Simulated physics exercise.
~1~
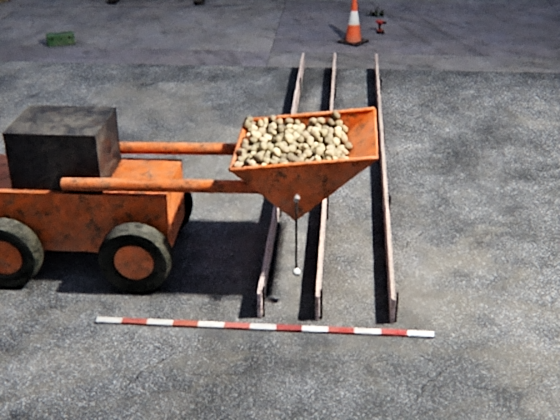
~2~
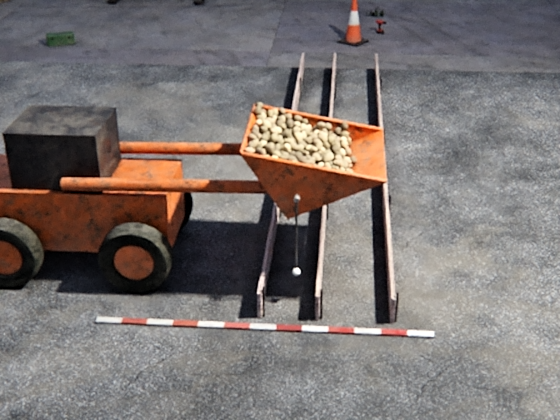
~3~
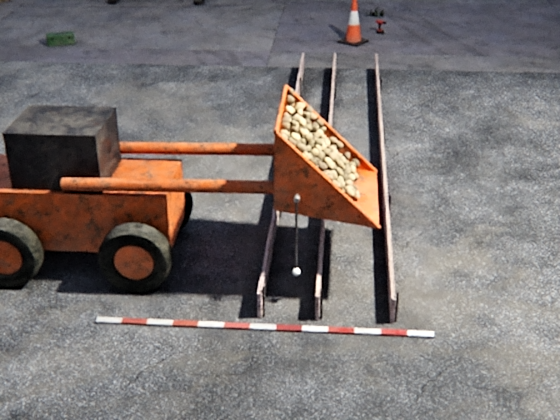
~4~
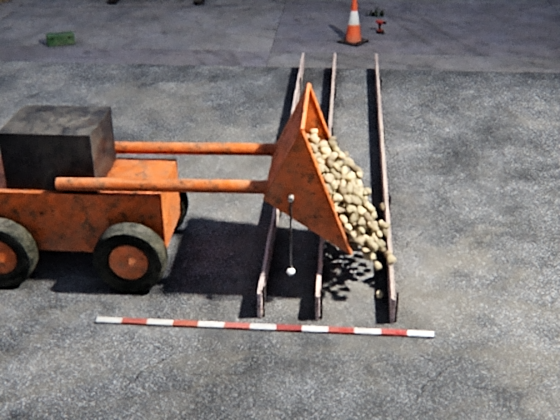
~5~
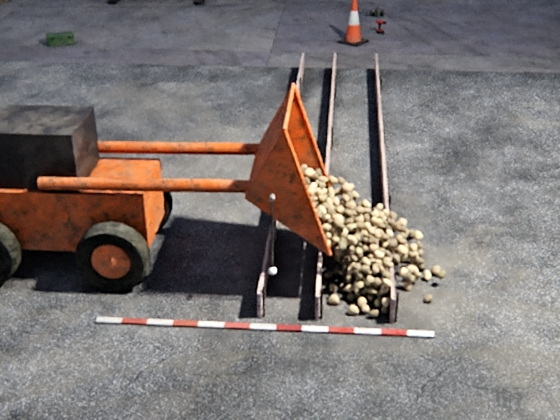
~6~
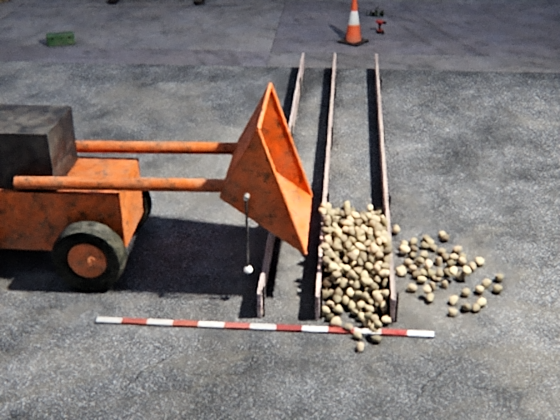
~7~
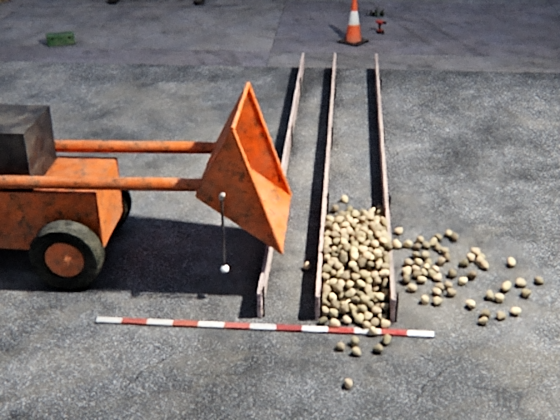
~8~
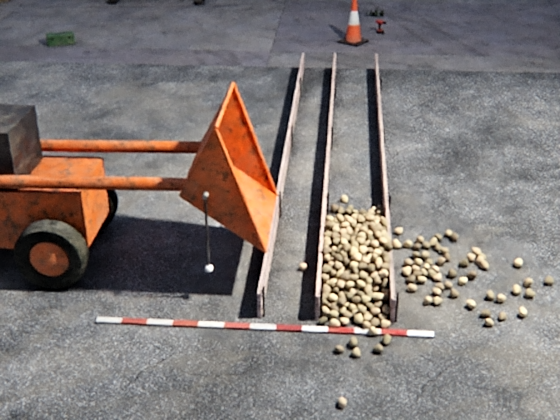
The clip opens on an orange loader at the left, its raised bucket full of pale round stones above three long boards lying on grey pavement, with a red and white striped pole in front. The bucket tips forward and down to the right, and the stones slide toward its lip. They pour out in a stream over the farthest board as the loader begins backing left. The stones pile up between the middle and right boards, while some roll past the right one. The loader draws farther away with its emptied bucket still tilted, leaving a heap in the far bay, scattered stones to the right and a few beyond the pole.
